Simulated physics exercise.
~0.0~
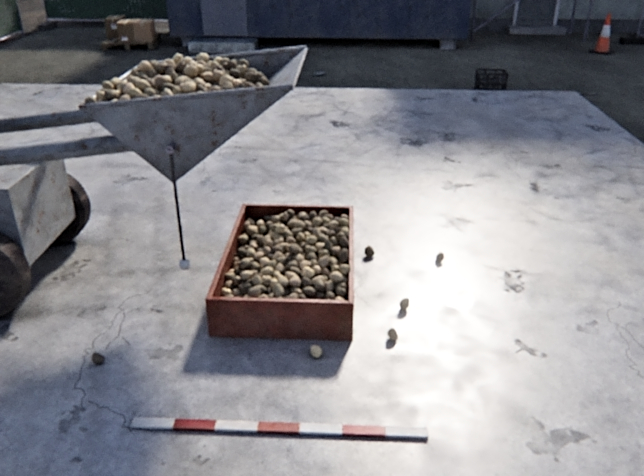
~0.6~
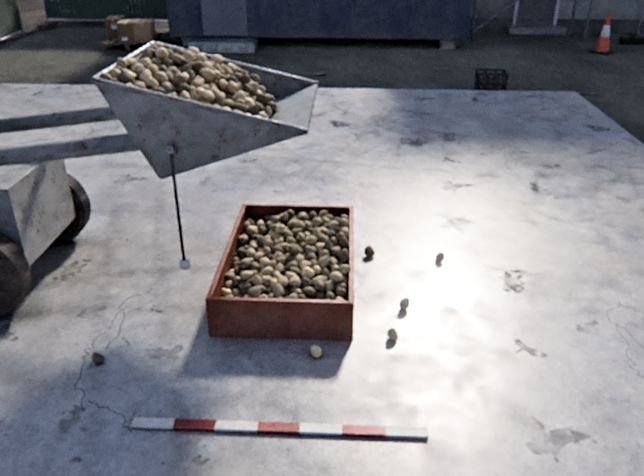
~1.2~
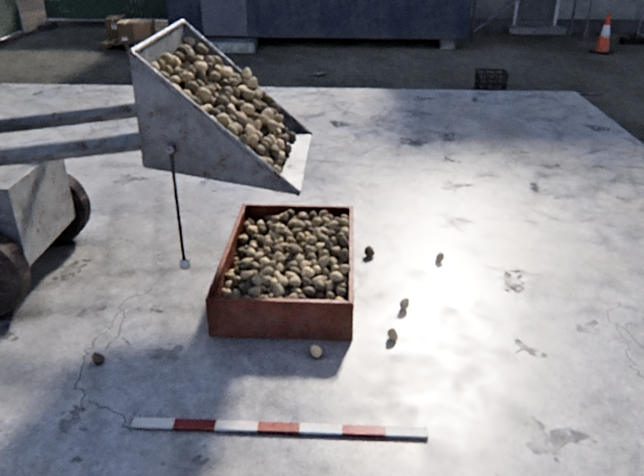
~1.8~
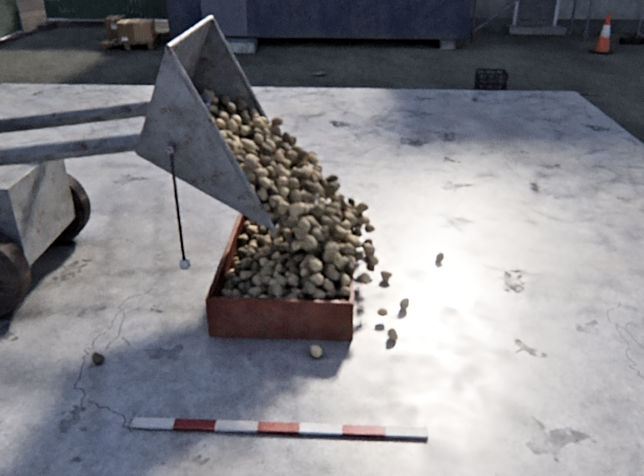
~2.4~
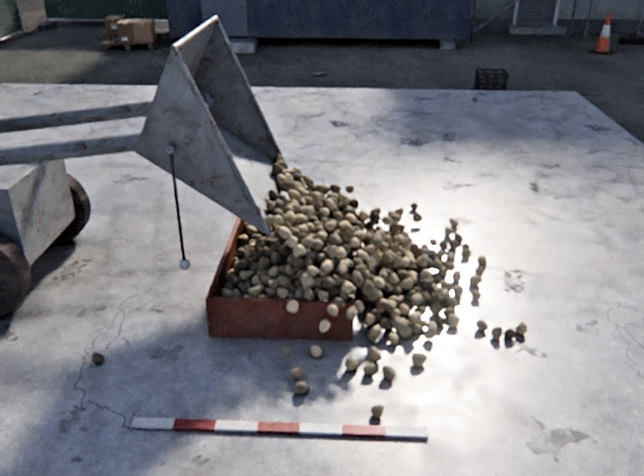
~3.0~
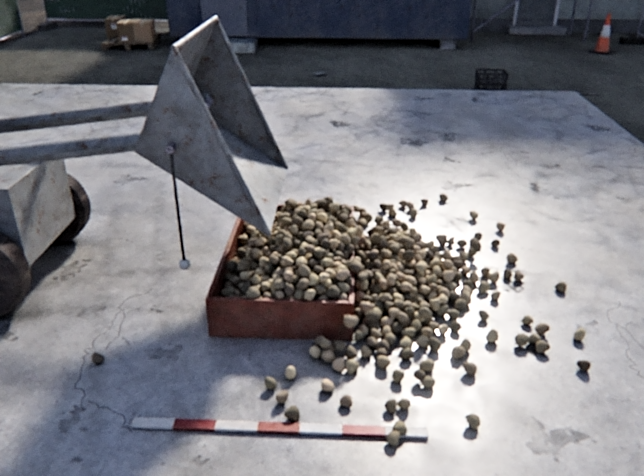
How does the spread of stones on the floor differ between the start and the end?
At the start only a few loose stones lie close to the bin, mostly on its right. By the end many more cover the floor there, reaching farther right and closer to the viewer, with some near the striped bar.
